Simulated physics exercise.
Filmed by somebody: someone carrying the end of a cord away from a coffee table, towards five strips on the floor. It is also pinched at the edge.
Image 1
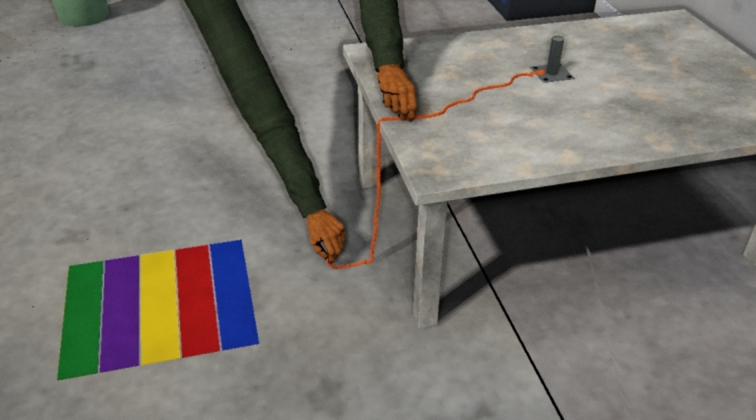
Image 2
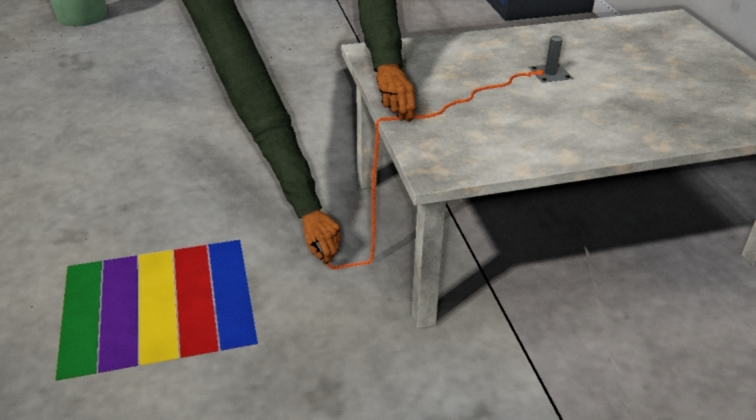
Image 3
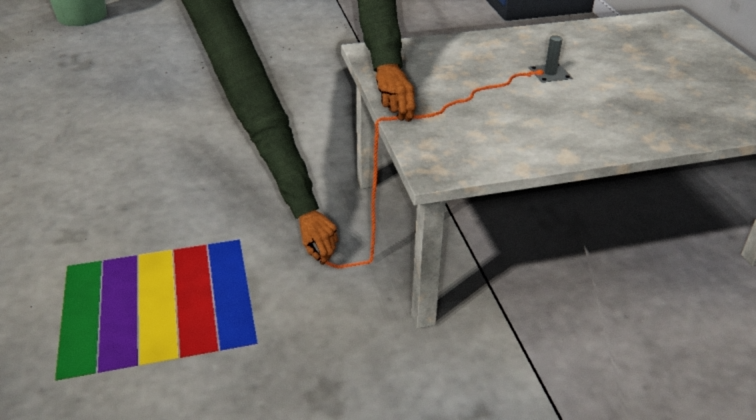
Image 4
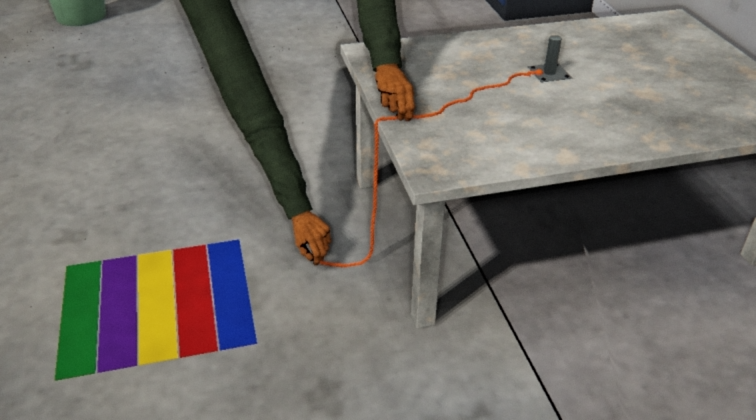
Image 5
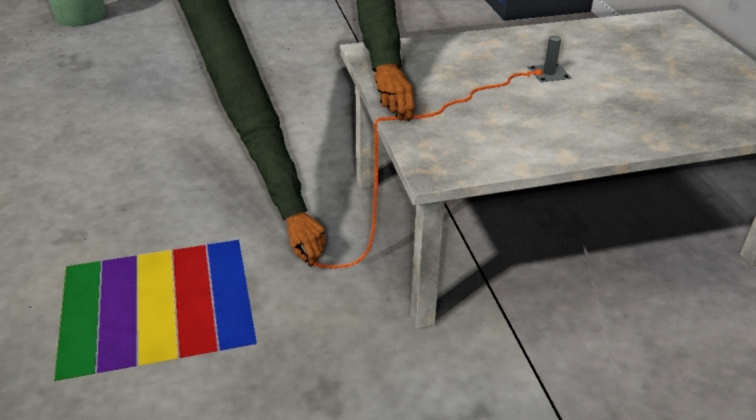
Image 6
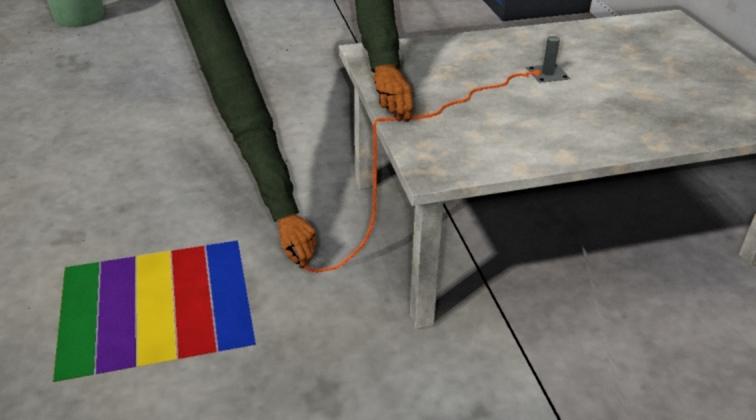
Beside a table, a hand slowly draws an orange cord's end left above the floor.
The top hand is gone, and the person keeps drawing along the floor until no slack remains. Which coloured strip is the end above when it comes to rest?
The red one.
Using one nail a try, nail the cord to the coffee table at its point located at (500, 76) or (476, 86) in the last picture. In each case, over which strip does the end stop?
Colour per try: Red / red.
Soon after, end near (262, 270); short of the strips.
Then, end near (215, 278); over blue.
At full stretch, end near (186, 282); over red. It gets as far as the red strip.
